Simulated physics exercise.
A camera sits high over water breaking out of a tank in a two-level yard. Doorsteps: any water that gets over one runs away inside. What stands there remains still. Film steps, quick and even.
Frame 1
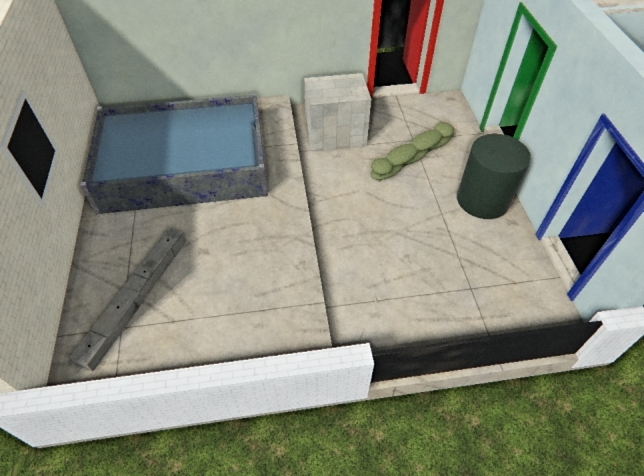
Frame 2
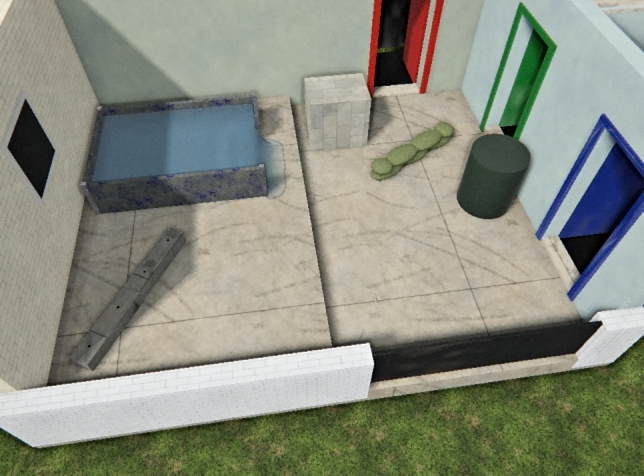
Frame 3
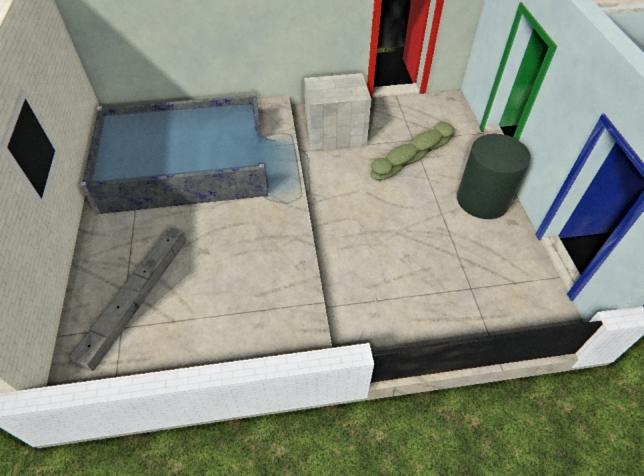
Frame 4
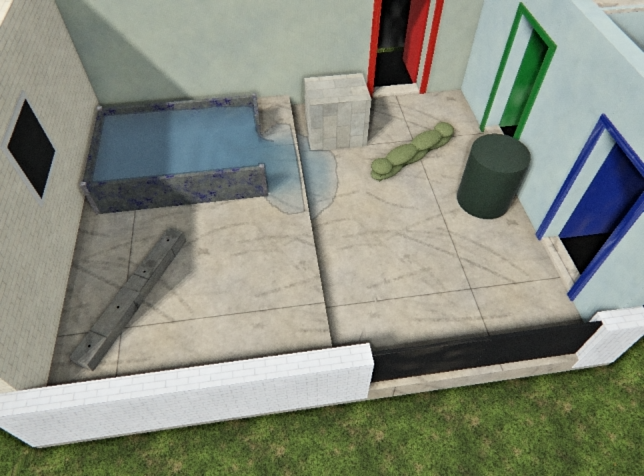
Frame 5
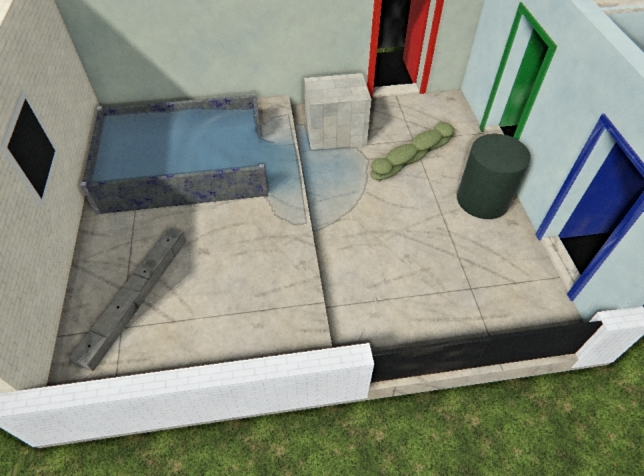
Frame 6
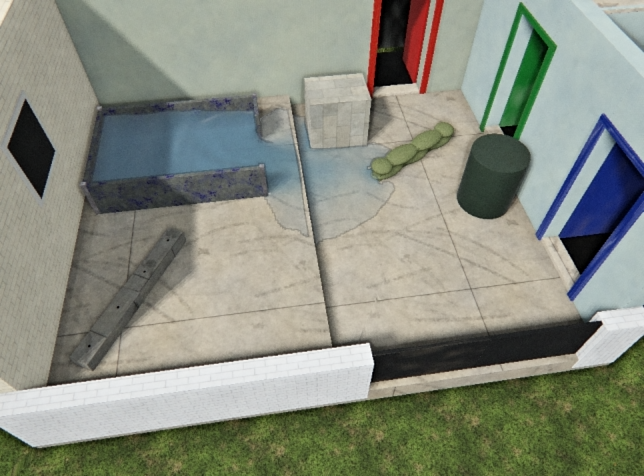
The clip opens on a walled yard with still water in a raised tank at the left, near a pale block and a dark green cylinder. Water breaks out through the tank's right side, spreads over the paving, then crosses the step rightward, widening past the block to the green sandbag-like row.
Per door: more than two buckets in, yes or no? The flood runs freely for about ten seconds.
Green door no, blue door yes, red door yes.
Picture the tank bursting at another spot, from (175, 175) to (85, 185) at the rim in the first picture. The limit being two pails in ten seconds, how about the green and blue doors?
Result - green door undershoots, blue door overshoots.
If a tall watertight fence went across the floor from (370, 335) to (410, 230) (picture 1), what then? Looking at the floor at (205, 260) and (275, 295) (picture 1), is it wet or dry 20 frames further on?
Result by location - first parched, second parched.
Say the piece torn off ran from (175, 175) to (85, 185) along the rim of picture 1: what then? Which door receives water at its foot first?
Answer: The one in blue.
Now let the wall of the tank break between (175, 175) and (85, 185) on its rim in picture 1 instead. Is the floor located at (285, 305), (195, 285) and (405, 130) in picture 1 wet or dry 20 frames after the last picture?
First soaked through, second soaked through, third kept bare.
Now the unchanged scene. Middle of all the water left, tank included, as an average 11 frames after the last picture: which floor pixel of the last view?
Close to (270, 167), I reckon.
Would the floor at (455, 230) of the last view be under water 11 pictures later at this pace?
Outcome at that point: Inundated.
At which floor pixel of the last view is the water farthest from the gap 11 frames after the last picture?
I'd go with roughly (566, 289).
A moment on, water covers 20 % of the floor; the green door not reached, the blue door not reached, the red door not reached.
Next, water covers 40 % of the floor; the green door not reached, the blue door wet at the sill, nothing in, the red door wet at the sill, nothing in.
Then, water covers 50 % of the floor; the green door wet at the sill, nothing in, the blue door over two buckets in, the red door over two buckets in.
Later, water covers 55 % of the floor; the green door wet at the sill, nothing in, the blue door over two buckets in, the red door far over two buckets in.
In the end, water covers 55 % of the floor; the green door wet at the sill, nothing in, the blue door far over two buckets in, the red door far over two buckets in.
